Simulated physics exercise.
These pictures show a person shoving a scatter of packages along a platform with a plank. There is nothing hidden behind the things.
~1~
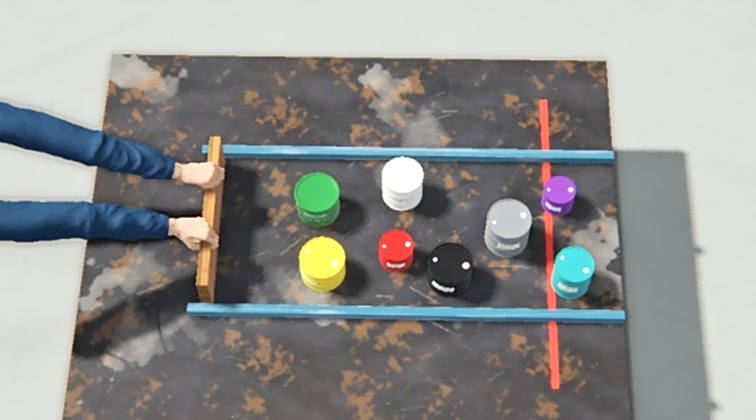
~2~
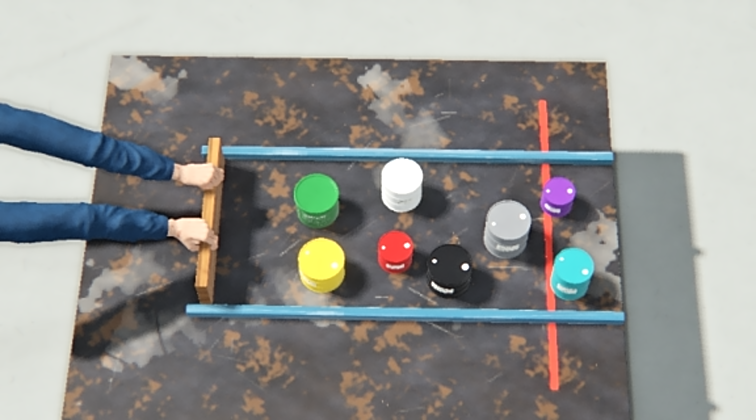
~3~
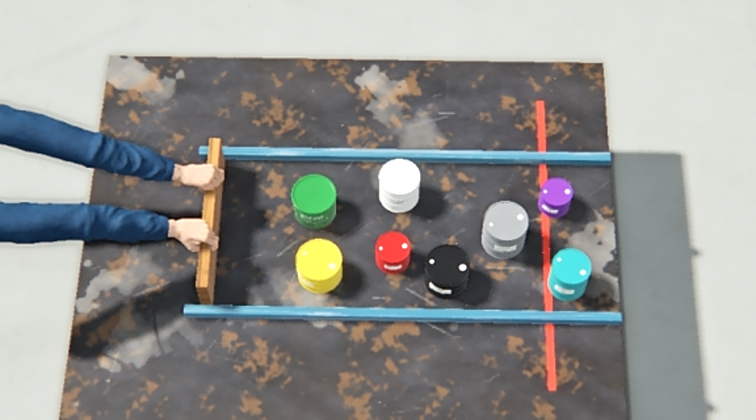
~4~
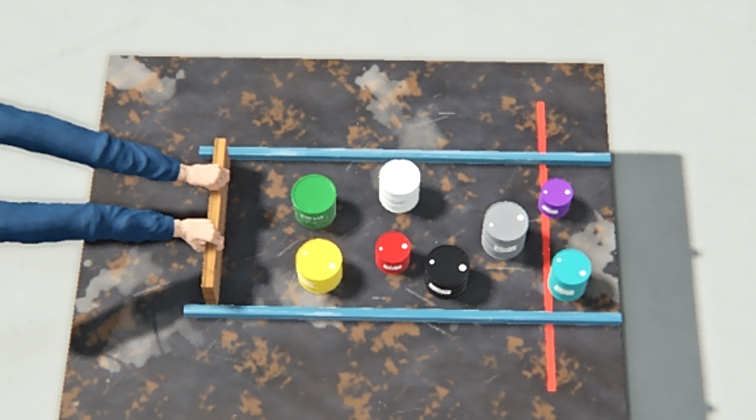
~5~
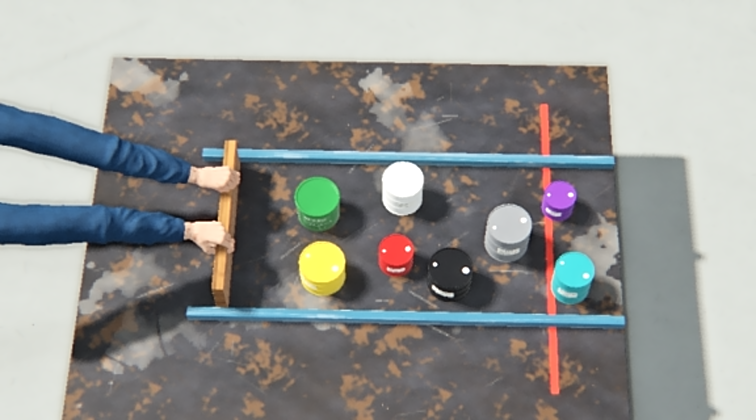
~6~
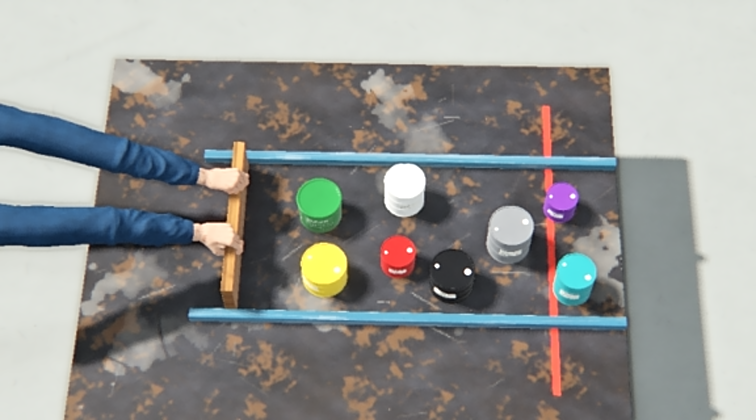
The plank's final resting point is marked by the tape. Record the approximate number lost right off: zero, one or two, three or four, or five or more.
Just one, or two at most, falls.
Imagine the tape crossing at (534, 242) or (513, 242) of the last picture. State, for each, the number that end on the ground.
1, then 0.
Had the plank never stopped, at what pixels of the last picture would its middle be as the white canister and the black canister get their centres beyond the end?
The middle is at (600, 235) when it's the white canister, and at (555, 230) when it's the black canister.
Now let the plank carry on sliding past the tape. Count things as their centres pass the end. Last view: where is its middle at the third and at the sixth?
First: Around (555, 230). Next: Around (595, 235).
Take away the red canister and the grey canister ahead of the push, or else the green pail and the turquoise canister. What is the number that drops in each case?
The first try gives 1, the second gives 0.
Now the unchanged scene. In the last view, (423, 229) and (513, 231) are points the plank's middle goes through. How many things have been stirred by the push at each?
That makes 5 at the first spot and 8 at the second.
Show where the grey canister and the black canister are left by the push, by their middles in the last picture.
The grey canister settles near (619, 227); as for the black canister, near (621, 294).
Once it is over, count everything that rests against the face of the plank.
That makes 3.
Soon after, none off yet; turquoise canister at rest near (574, 280); purple canister at rest near (561, 203); grey canister at rest near (510, 235).
After that, none off yet; turquoise canister at rest near (574, 280); purple canister at rest near (561, 203); grey canister displaced a little near (520, 235).
In the end, the number that fall off is one or two; gone, turquoise canister.
